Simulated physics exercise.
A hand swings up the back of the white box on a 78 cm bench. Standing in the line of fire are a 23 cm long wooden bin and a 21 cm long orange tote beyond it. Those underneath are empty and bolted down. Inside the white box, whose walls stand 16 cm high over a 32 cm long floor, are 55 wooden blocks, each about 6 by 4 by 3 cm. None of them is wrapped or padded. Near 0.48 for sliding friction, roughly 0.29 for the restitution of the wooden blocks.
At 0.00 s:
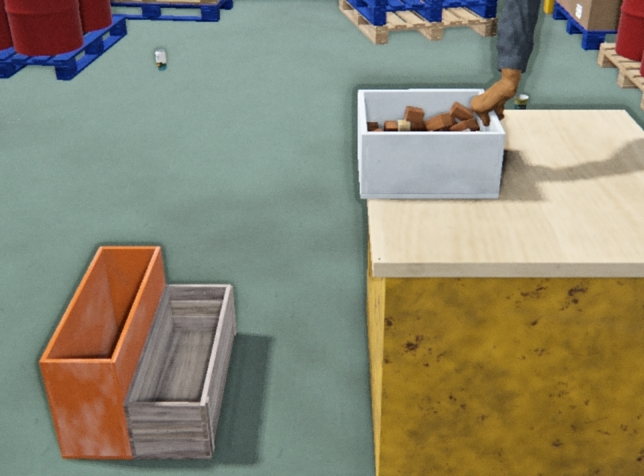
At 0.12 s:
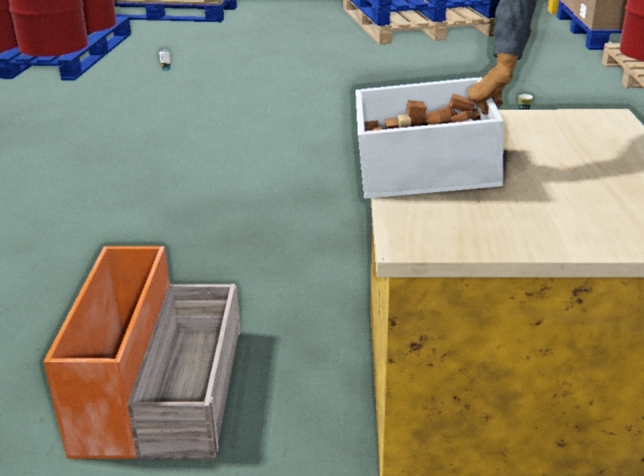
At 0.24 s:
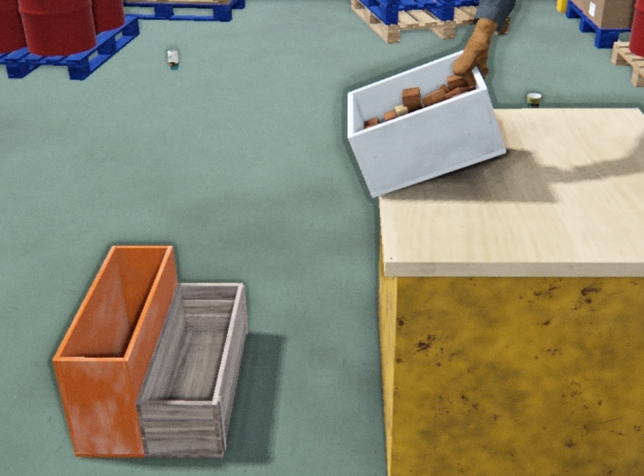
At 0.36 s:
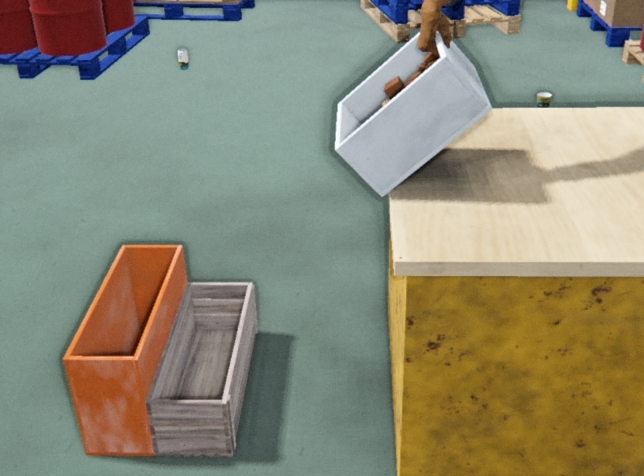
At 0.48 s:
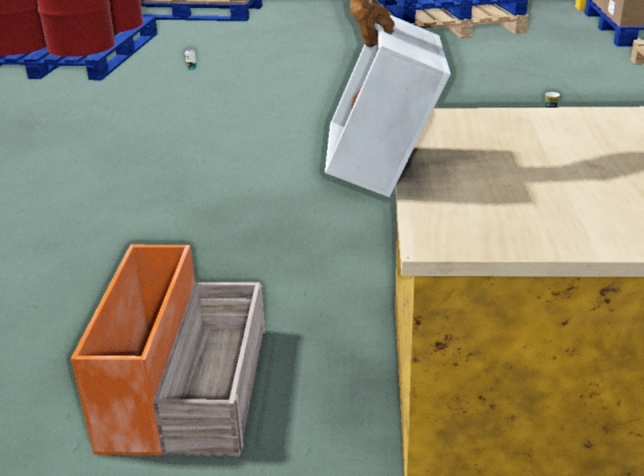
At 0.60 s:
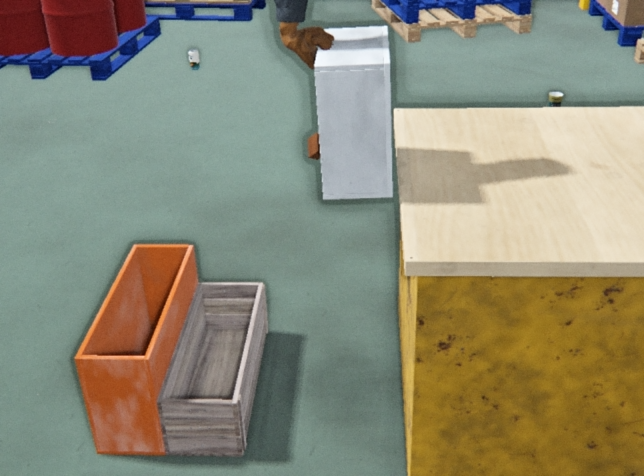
A hand swings a white box of wooden blocks up onto its left end beside a bench.
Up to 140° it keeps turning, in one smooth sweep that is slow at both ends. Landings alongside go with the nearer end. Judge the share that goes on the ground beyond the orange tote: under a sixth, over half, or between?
When everything settles, below a sixth of them lie on the ground beyond the orange tote.
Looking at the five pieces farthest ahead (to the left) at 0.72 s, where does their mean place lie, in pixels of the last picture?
Close to (278, 167).
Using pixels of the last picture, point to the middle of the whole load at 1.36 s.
The centre sits near (268, 379).
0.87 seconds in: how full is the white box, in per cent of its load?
I'd say close to 40 in a hundred.
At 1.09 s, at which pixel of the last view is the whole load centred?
I'd put it close to (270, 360).
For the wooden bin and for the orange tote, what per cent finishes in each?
Shares, in order: About 35 percent and 0 percent.
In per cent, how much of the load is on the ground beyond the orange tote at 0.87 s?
Share at that moment: About 0 %.
After 0.72 s, tilt 114°; 45 still in the white box and 10 in the air.
After 0.87 s, tilt 134°; 21 still in the white box, 1 in the wooden bin and 33 in the air.
After 1.09 s, tilt 140°; 20 in the wooden bin, 12 on the ground short of the wooden bin and 23 in the air.
Outcome (at 1.36 s), 20 in the wooden bin and 35 on the ground short of the wooden bin. Asked share, 0 of 55, 0 per cent.
